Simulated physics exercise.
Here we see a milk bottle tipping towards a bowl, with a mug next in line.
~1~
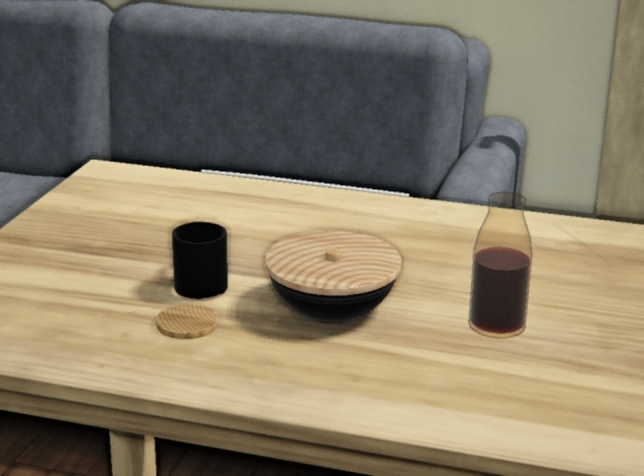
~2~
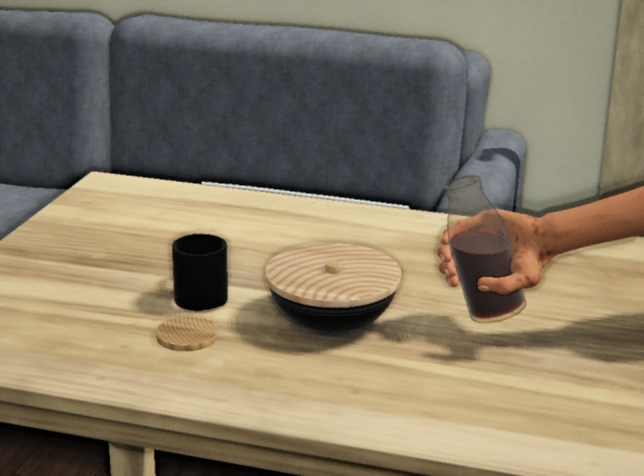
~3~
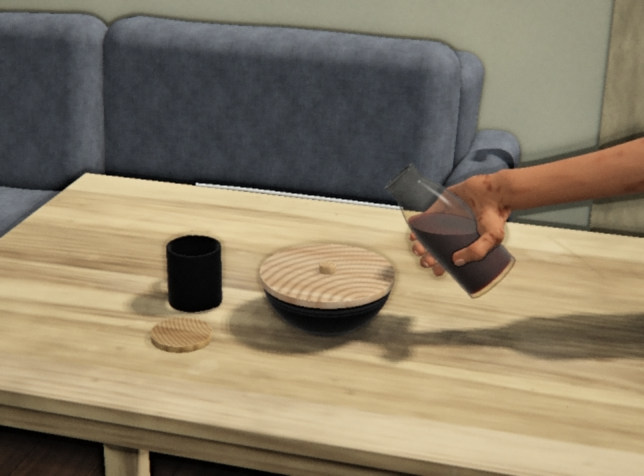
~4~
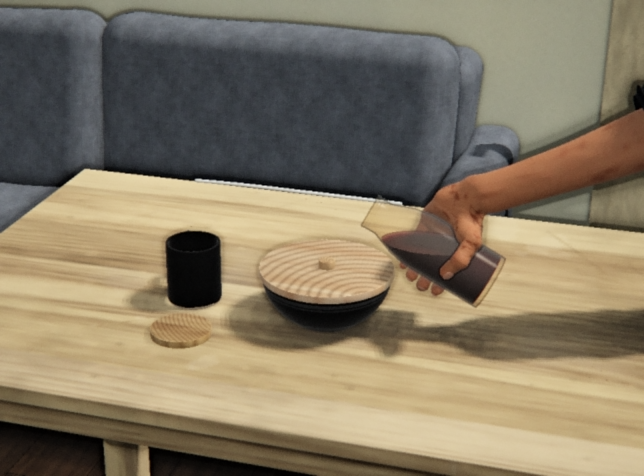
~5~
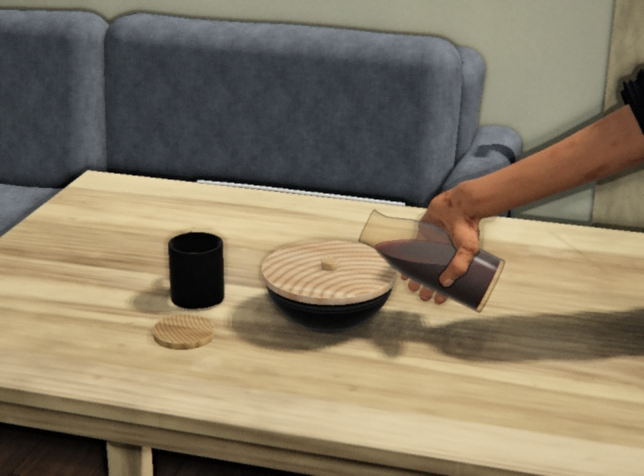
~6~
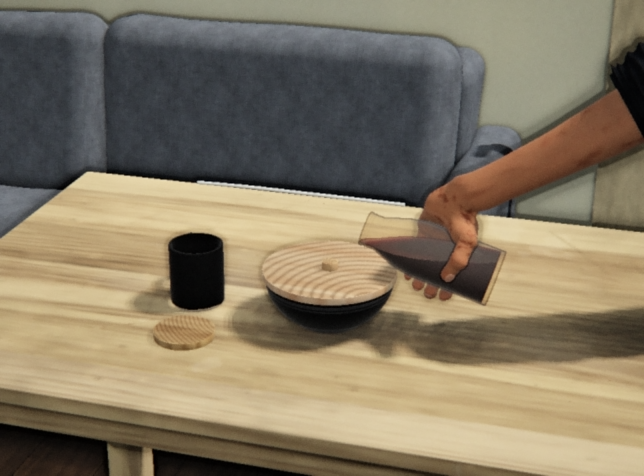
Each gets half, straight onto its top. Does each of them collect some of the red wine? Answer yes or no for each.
Mug: Yes; bowl: No.
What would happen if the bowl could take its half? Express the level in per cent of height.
Estimate: Approx. 30 % of height.
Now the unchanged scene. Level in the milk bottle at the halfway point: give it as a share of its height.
About 25 per cent.
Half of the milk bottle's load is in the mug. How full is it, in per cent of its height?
Around 60 in a hundred.
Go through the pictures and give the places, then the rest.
All stand on the top; milk bottle (502, 261) about half full; bowl (333, 289) with its lid on; mug (200, 264) open, in the first picture.
The hand lifts the milk bottle; milk bottle about half full, surface at (479, 244); bowl (333, 301) with its lid on, in the second picture.
Tilting; milk bottle (444, 225) tipped 45° with all of its load; mug (194, 277) open, in the third picture.
No stream yet; milk bottle (428, 245) tipped 65° with all of its load; bowl (327, 298) with its lid on, in the fourth picture.
Still nothing leaves it; milk bottle (426, 255) tipped 70° with all of its load; mug (197, 274) open, in the fifth picture.
On the point of pouring; milk bottle (427, 252) tipped 75° with all of its load; bowl (330, 299) with its lid on; mug (197, 275) open, in the sixth picture.
Soon after, it hits the lid of the bowl and runs off.
Later, the red wine goes into the mug.
In the end, the bowl is empty, in a puddle; the mug has its share inside.
